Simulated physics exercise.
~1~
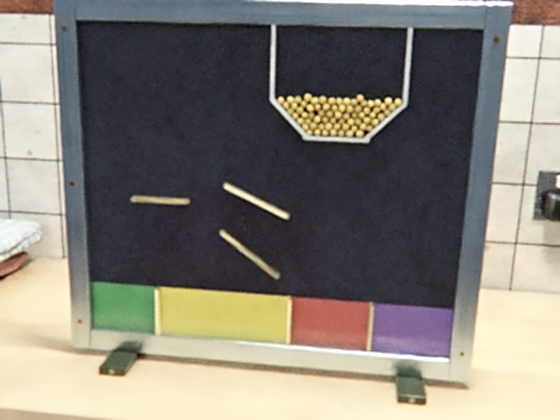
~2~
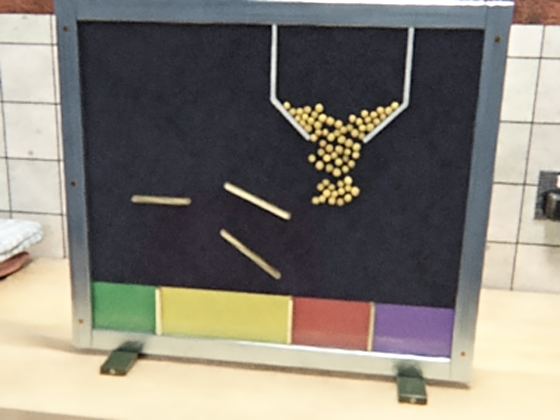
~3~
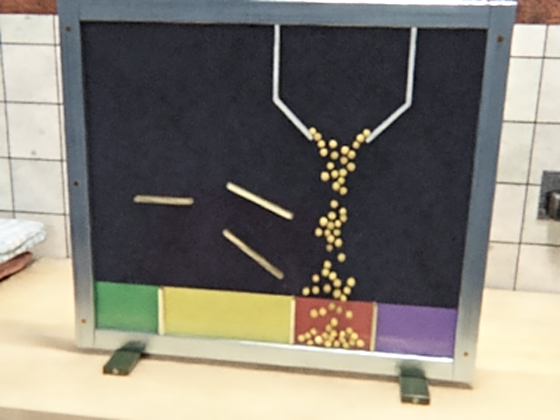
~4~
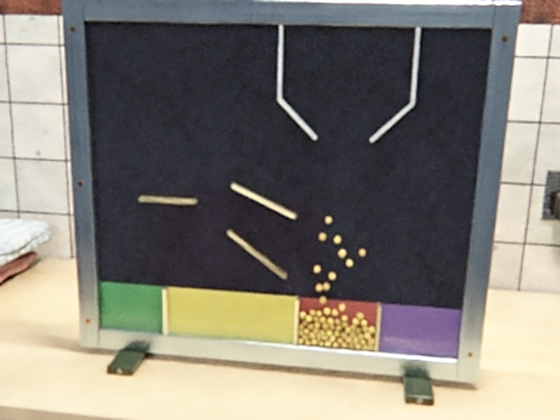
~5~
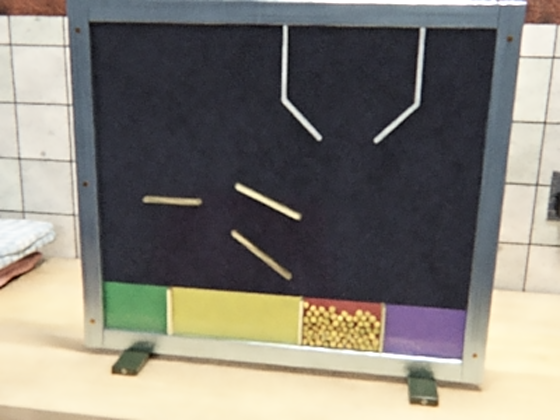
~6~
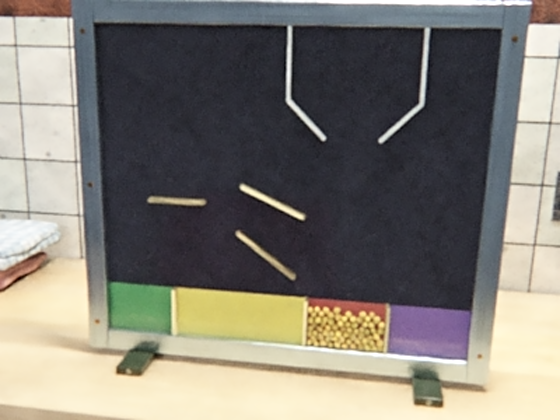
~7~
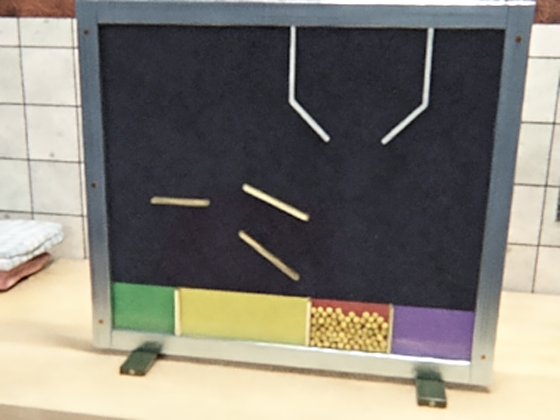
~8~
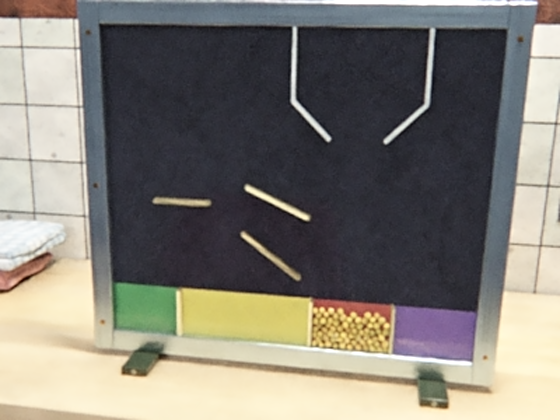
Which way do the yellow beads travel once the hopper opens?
The beads move down, falling from the hopper into the red bin below.
